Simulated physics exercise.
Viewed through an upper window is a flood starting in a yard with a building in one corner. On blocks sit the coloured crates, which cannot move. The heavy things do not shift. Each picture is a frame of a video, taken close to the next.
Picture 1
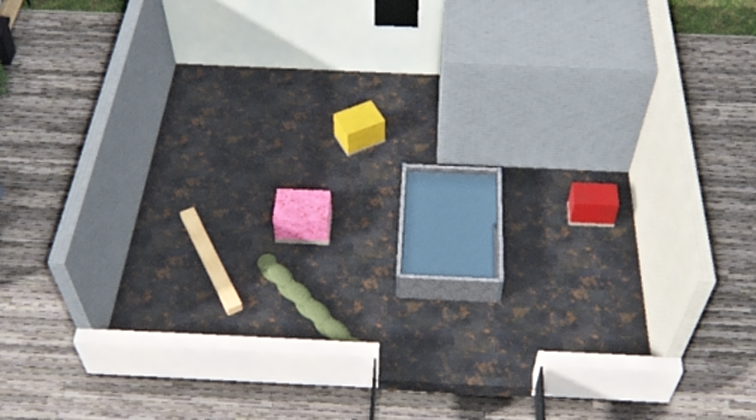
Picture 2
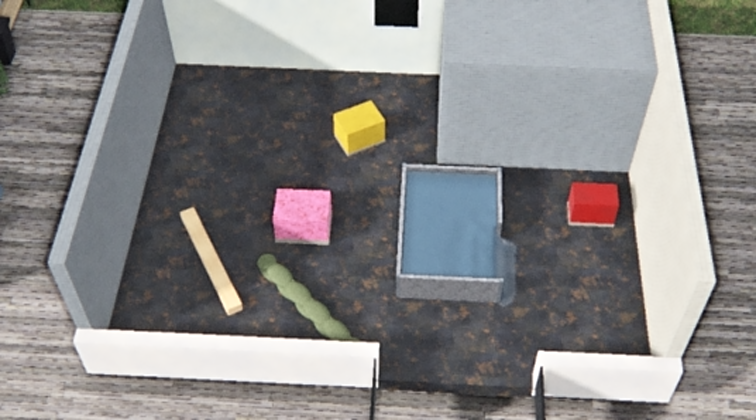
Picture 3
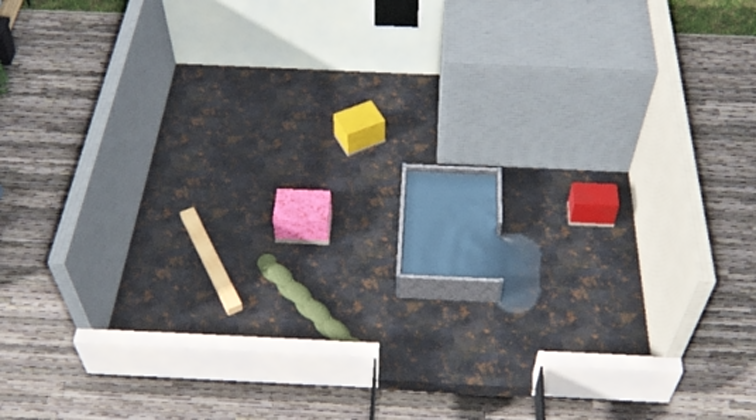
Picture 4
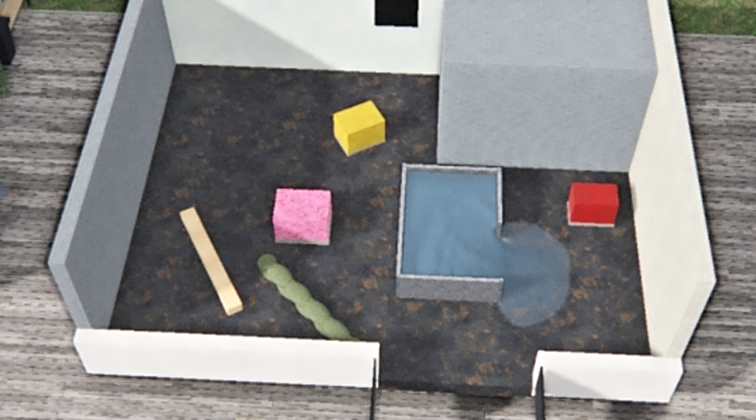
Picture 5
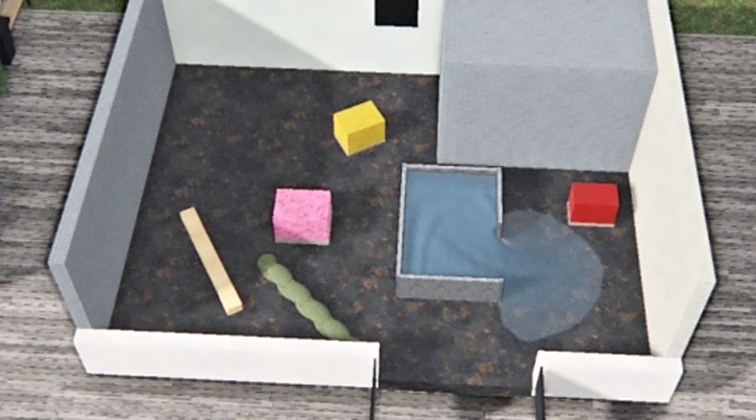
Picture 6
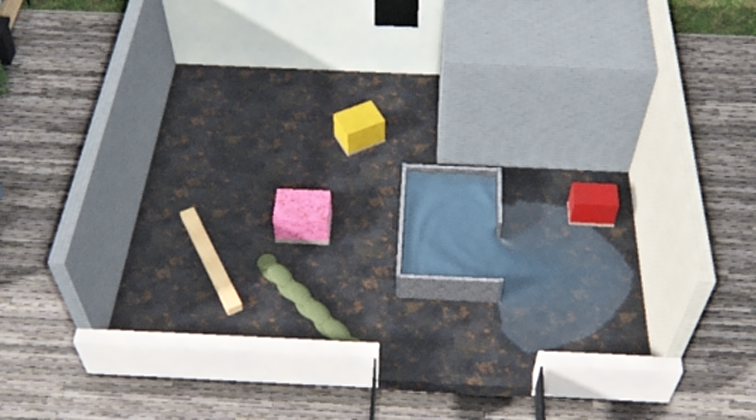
Walled yard with an open tank of water, water pouring out through its right side and spreading across the dark ground.
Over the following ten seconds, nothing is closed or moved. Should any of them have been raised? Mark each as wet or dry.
Yellow crate: Wet; red crate: Wet; pink crate: Dry.
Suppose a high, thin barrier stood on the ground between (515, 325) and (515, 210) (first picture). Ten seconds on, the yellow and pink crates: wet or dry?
Yellow: Untouched; pink: Untouched.
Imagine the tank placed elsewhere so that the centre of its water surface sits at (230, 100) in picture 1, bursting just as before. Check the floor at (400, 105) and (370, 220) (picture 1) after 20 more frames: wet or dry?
The first is wetted, and then the second is wetted.
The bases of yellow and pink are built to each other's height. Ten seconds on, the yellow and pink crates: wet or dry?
Yellow crate: Stays clear; pink crate: Is reached.
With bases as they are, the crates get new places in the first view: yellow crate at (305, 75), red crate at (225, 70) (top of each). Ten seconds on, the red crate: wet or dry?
As for the red one, it keeps clear.
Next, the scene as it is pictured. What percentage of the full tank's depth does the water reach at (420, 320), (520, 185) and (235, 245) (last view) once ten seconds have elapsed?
About 8, 16, 4 %.
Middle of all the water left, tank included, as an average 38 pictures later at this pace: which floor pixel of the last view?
The water centres close to (515, 270).
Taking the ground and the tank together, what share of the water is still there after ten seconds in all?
Roughly 88 parts in a hundred.
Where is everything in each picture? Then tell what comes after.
Still water in the open tank at (451, 223), in the first picture.
The front is at (503, 242), out from the gap at (497, 266), in the second picture.
Water pours out at (497, 266) and has run to (534, 246), in the third picture.
The front is at (561, 250), out from the gap at (497, 266), in the fourth picture.
Water pours out at (497, 266) and has run to (596, 263), in the fifth picture.
Water pours out at (497, 266) and has run to (624, 267), in the sixth picture.
A moment on, water covers 15 % of the floor; the yellow crate not reached, the red crate water round its plinth, the pink crate not reached.
Next, water covers 15 % of the floor; the yellow crate not reached, the red crate water round its plinth, the pink crate not reached.
Then, water covers 25 % of the floor; the yellow crate not reached, the red crate water round its plinth, the pink crate not reached.
Later, water covers 35 % of the floor; the yellow crate water round its plinth, the red crate water round its plinth, the pink crate not reached.
In the end, water covers 50 % of the floor; the yellow crate was topped, the red crate was topped, the pink crate stayed above the water.
